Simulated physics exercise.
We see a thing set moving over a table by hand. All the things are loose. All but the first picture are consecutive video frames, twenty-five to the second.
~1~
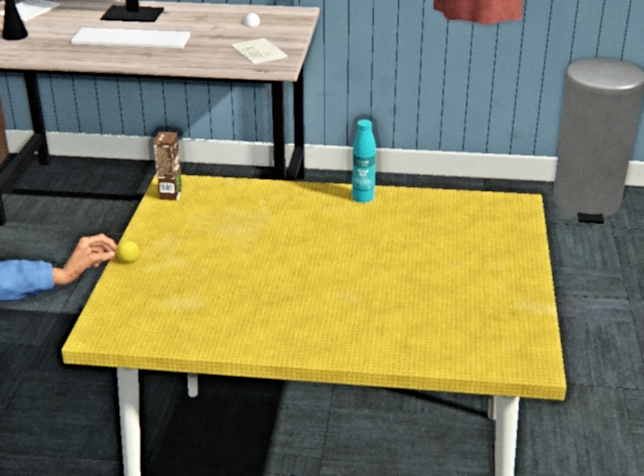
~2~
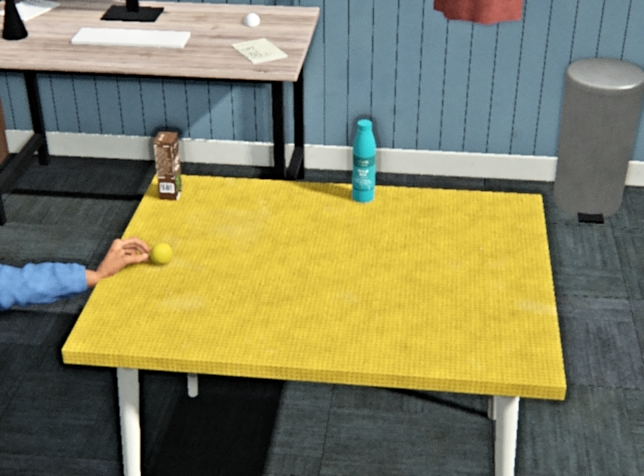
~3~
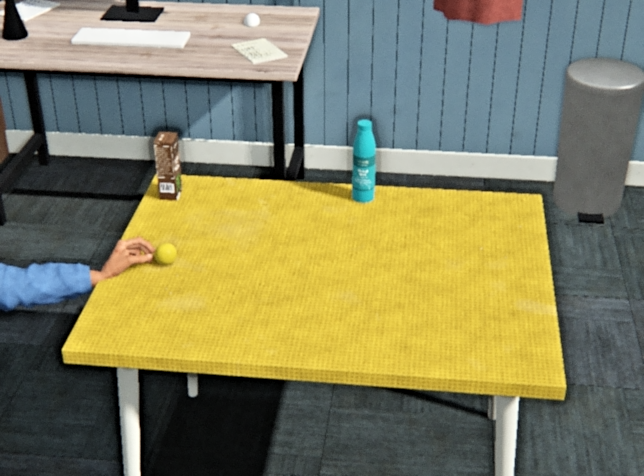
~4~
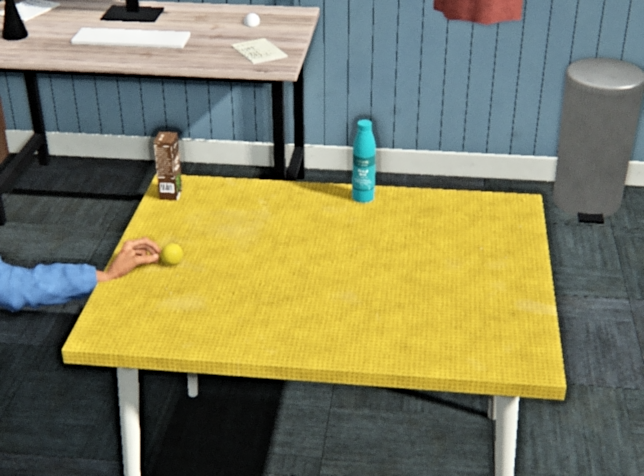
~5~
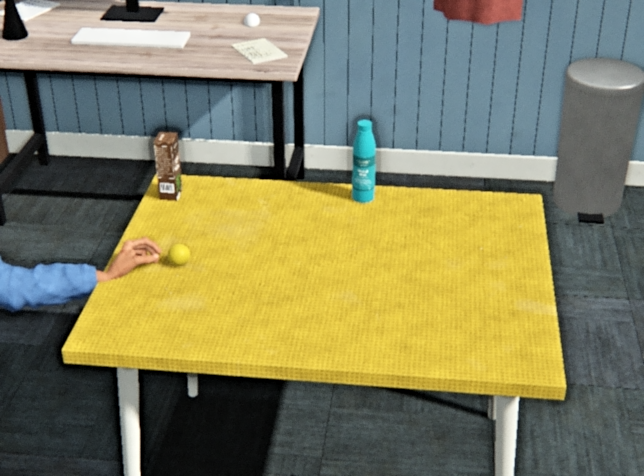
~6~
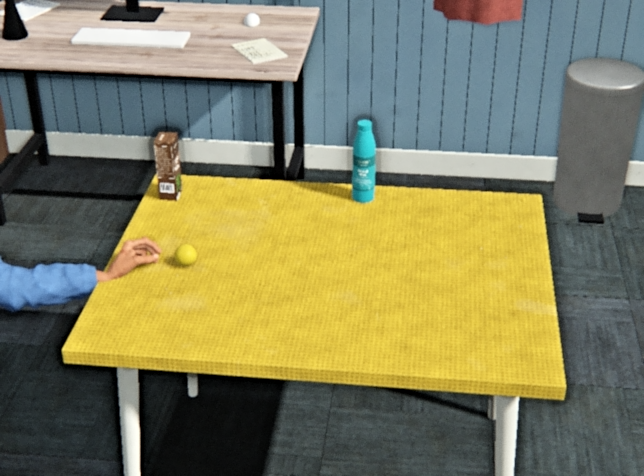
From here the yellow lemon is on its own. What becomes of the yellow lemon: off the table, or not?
The yellow lemon is still on the table.
Then, 0.10 s on from there, yellow lemon shifted about its own width near (201, 256).
Then, 0.20 s on from there, yellow lemon shifted well along near (214, 257).
Then, 0.40 s on from there, yellow lemon shifted well along near (235, 259).
Then, 0.60 s on from there, yellow lemon shifted well along near (249, 260).
In the end, moved from the start, yellow lemon. At the end, from the last picture's camera, yellow lemon near (256, 260).
